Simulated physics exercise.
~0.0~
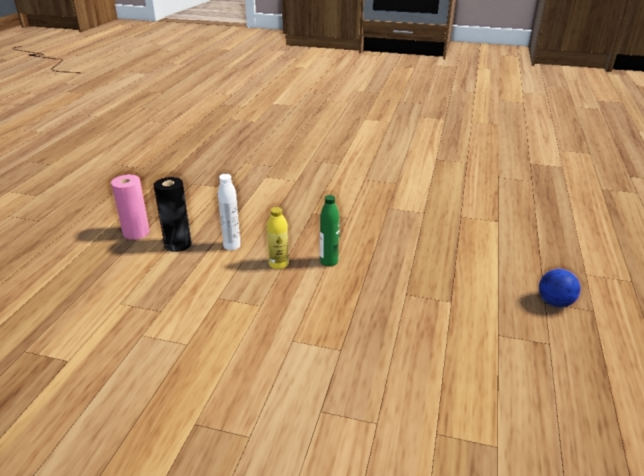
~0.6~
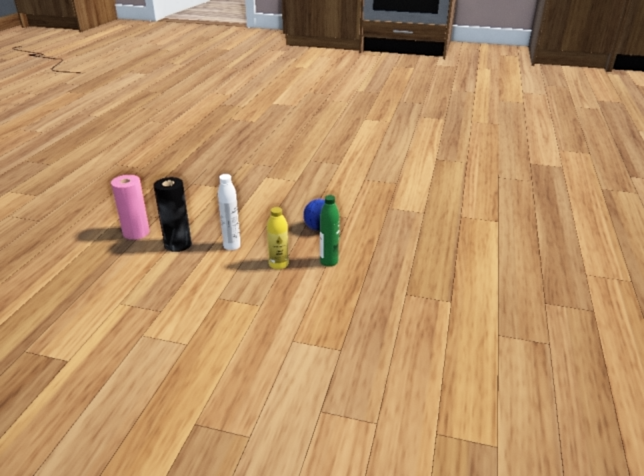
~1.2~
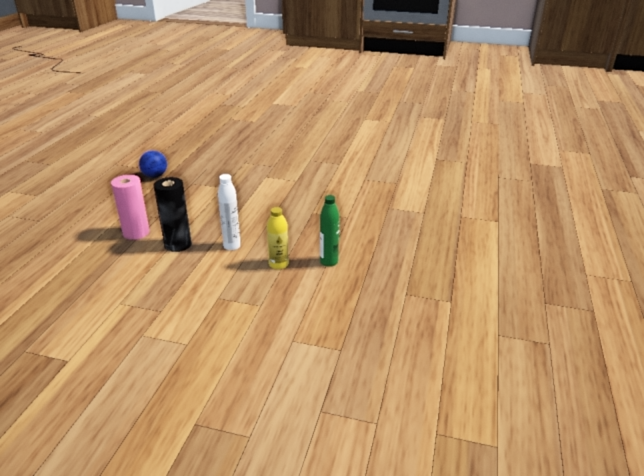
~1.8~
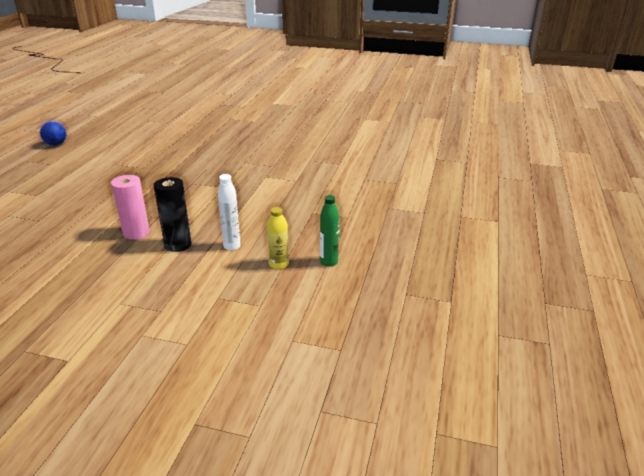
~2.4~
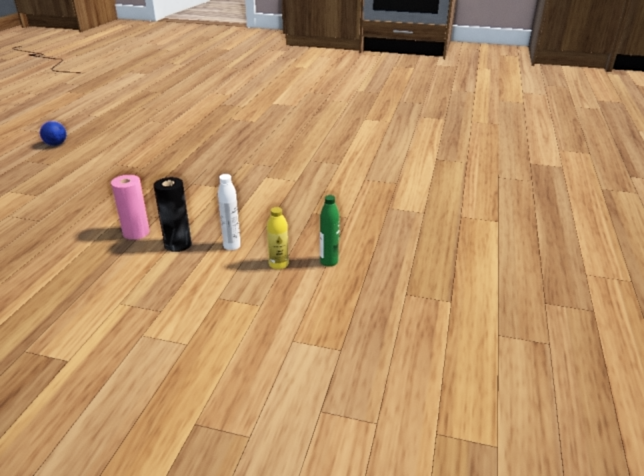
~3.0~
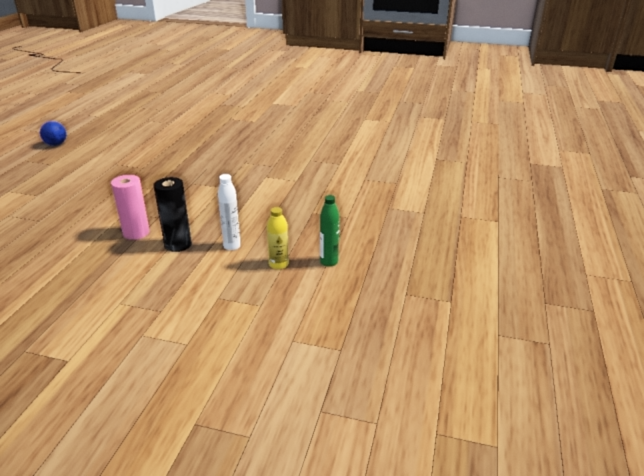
A pink roll, a black roll and white, yellow and green bottles stood on a wooden floor as a blue ball rolled from the right, passed behind them all and stopped at the far left, leaving every one upright.
